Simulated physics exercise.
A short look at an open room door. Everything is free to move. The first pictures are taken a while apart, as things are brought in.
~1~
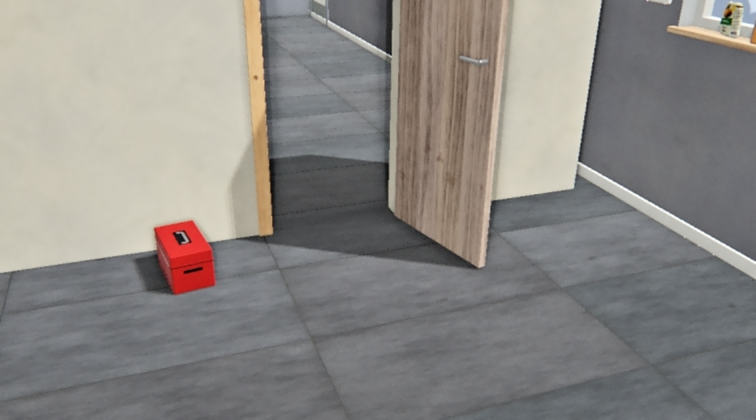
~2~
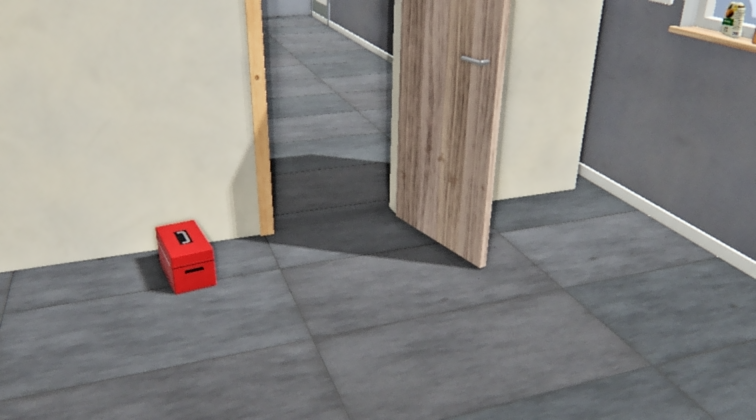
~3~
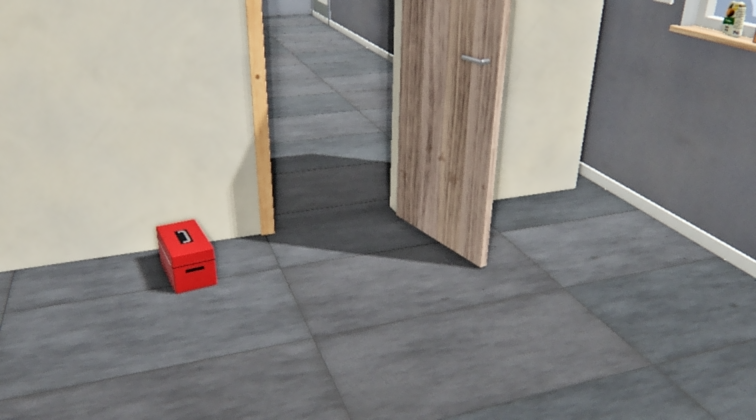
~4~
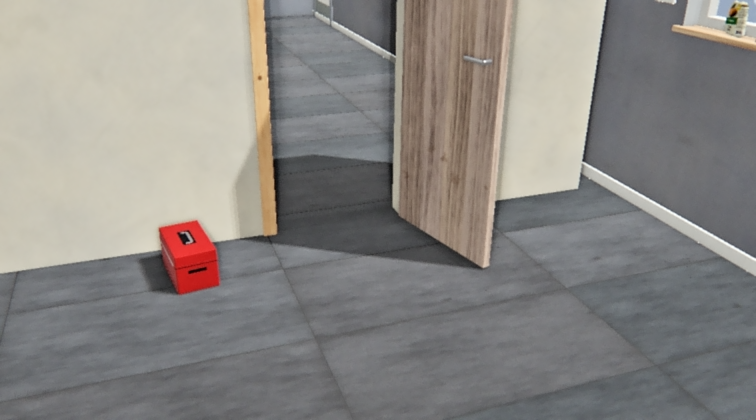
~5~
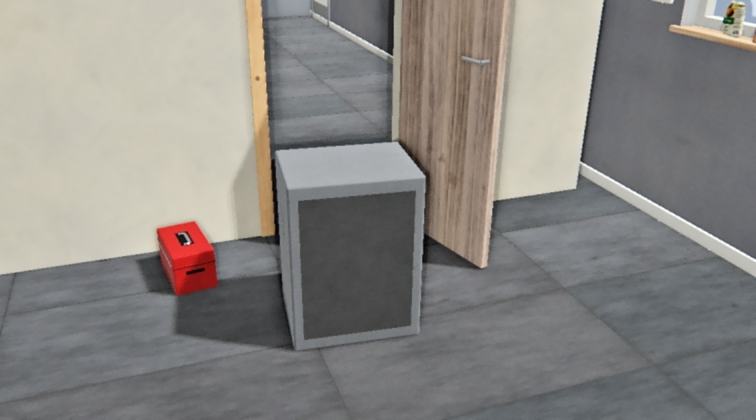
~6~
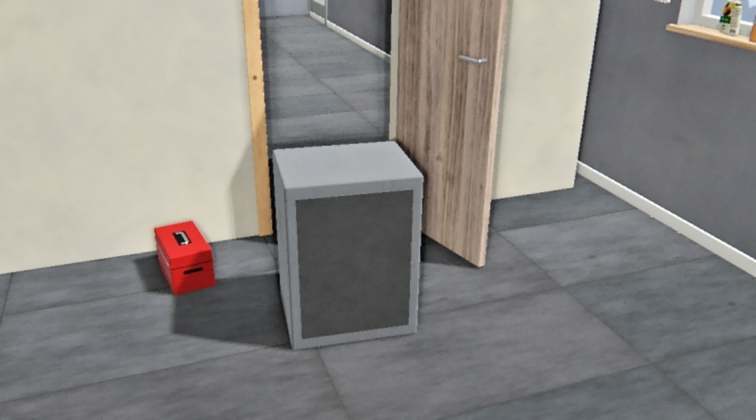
In a grey-tiled room, a wooden door stood wide open and still with a red toolbox on the floor to its left, then a grey appliance appeared in front of the doorway.
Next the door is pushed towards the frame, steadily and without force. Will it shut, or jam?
It reaches the frame.
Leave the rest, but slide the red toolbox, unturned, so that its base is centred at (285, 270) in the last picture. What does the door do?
Then it reaches the frame.
Then, 0.80 s past the last view, door at 89°.
Then, 1.60 s past the last view, door at 60°.
Then, 2.20 s past the last view, door at 38°.
Then, 2.90 s past the last view, door at 11°.
Finally, door at 0°; both still in place. Final places as the last picture's camera would see them, grey appliance near (345, 243).
